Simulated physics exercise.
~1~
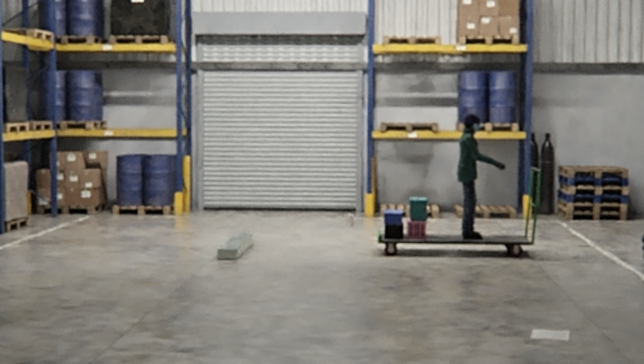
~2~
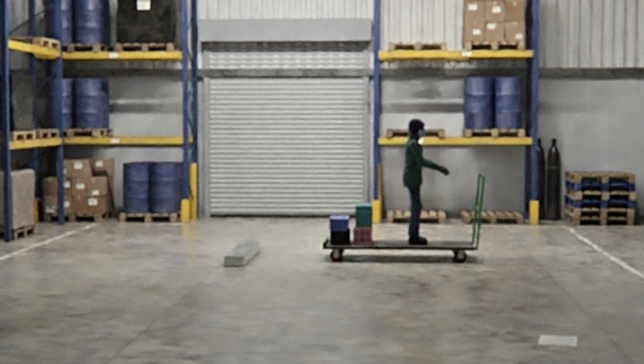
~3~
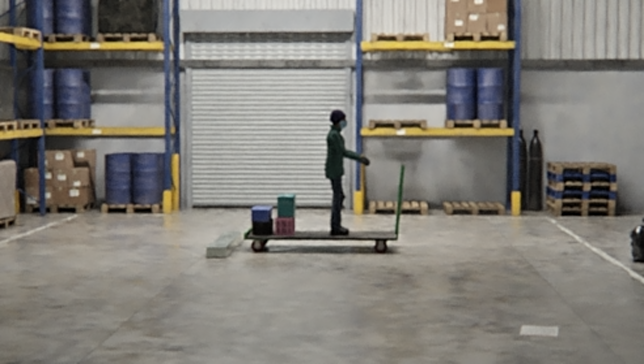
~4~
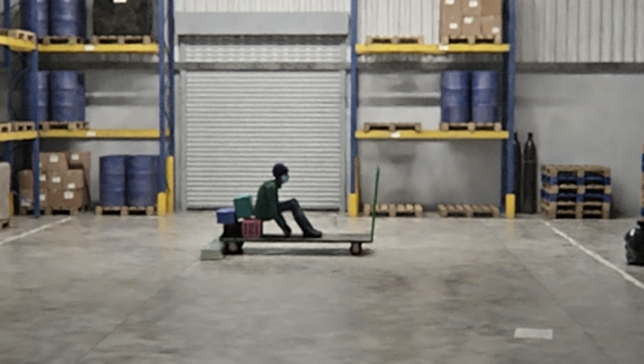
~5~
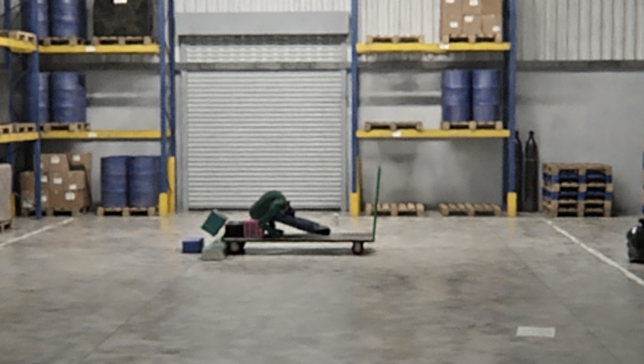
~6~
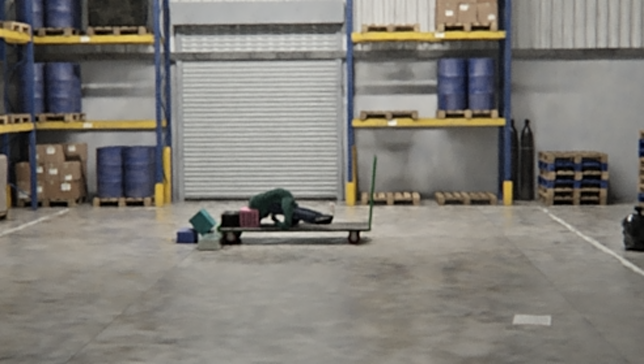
In a warehouse, a cart hits a kerb, its rider collapses and two boxes topple off.
